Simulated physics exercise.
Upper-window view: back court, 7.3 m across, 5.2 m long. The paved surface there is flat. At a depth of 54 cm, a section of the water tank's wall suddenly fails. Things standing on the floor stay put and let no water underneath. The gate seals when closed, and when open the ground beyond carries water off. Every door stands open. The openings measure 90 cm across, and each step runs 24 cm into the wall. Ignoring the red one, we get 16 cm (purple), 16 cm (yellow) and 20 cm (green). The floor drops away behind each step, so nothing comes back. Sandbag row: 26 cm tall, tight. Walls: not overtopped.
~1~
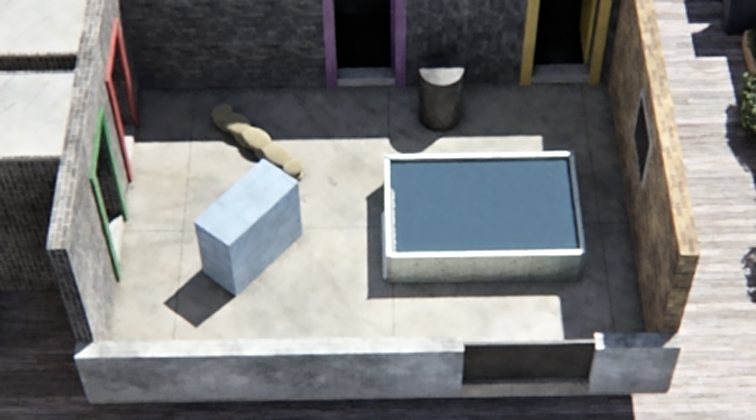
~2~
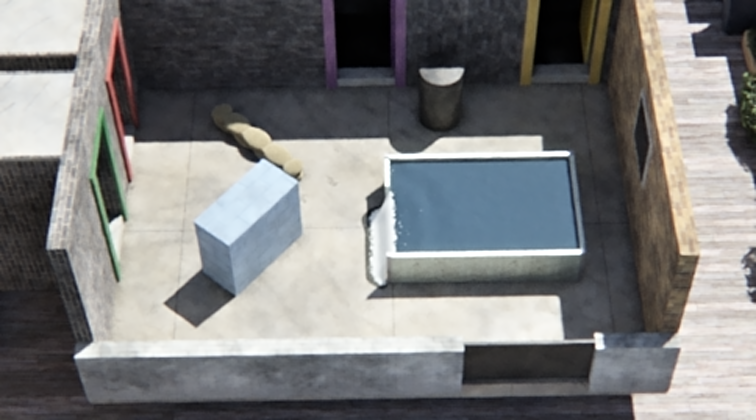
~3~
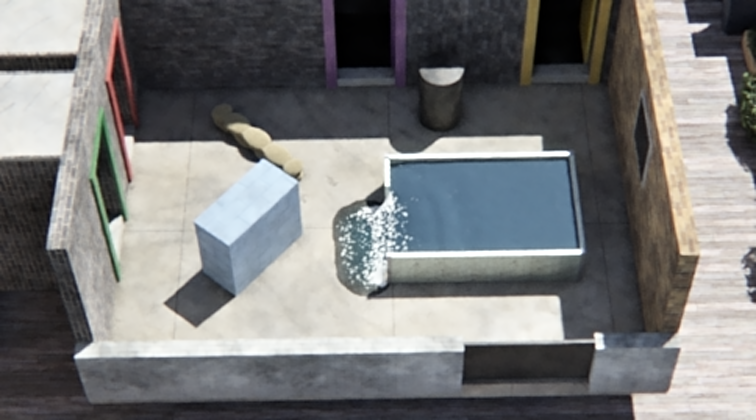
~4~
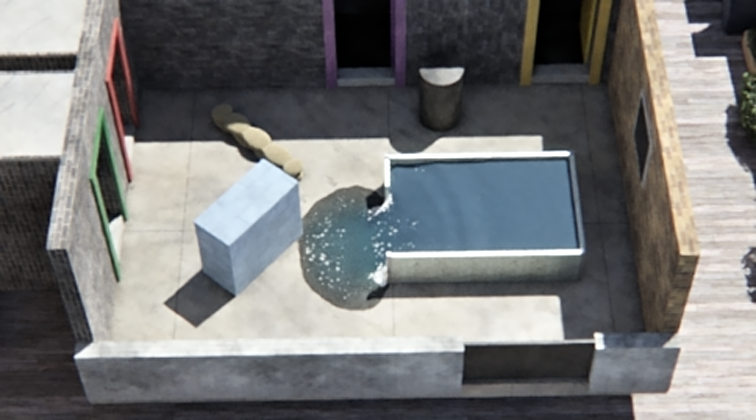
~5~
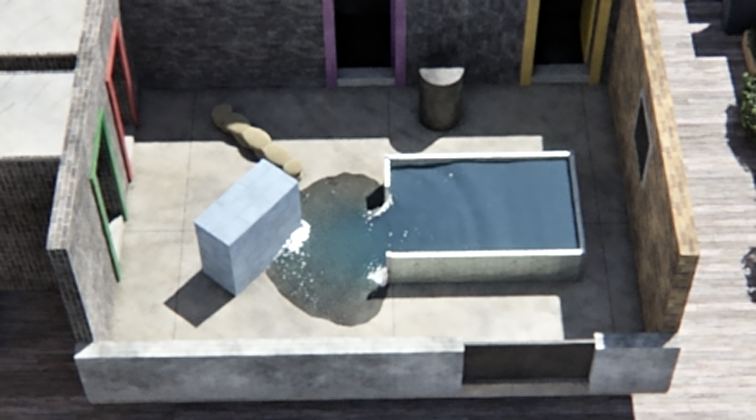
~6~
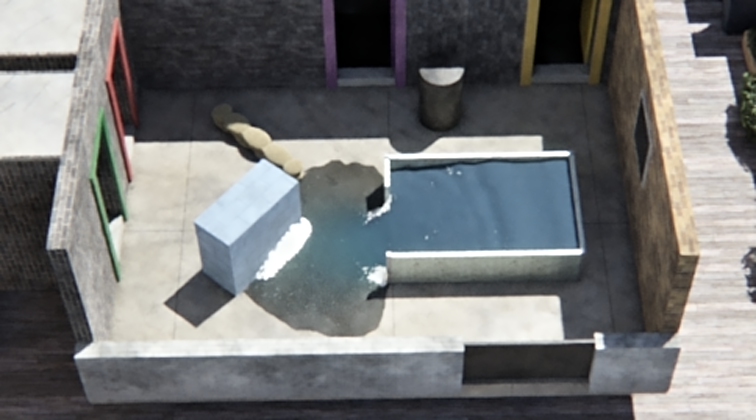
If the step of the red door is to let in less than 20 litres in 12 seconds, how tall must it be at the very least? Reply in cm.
At the very least, close to 13 cm.
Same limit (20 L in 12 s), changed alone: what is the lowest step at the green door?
For green, a step near 8.0 cm.
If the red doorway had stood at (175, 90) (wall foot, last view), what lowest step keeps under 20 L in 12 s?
Close to 18 cm at the least.
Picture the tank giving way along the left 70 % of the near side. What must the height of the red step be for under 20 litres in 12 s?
Then 7.0 cm.
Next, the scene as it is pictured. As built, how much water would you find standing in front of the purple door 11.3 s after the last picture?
It comes to about 8.5 centimetres deep.
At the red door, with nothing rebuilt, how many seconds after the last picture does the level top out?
That happens close to 5.5 s on the clock.
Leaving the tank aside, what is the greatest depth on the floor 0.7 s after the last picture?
I'd put it near 35 cm.
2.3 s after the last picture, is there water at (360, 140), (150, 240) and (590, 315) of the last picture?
One by one: Drenched, drenched, clear.
Then, 0.7 s after the last picture water covers 20 % of the floor, deepest (35 cm) near (298, 242); it has not reached the red door.
Then, 2.3 s after the last picture water covers 45 % of the floor, deepest (34 cm) near (120, 375); 13 cm at the red door, 1 litre in over its 10 cm step.
Then, 11.3 s after the last picture water covers 95 % of the floor, deepest (11 cm) near (107, 375); 10 cm at the red door, 66 litres in over its 10 cm step.
At the red door as built, the water peaked near 18 cm, 5.7 s after the last picture.
With a step of 10.5 cm, 56 litres would have come in within the 12 s; with 14 cm, 12 litres. So under 20 litres takes about 13 cm.
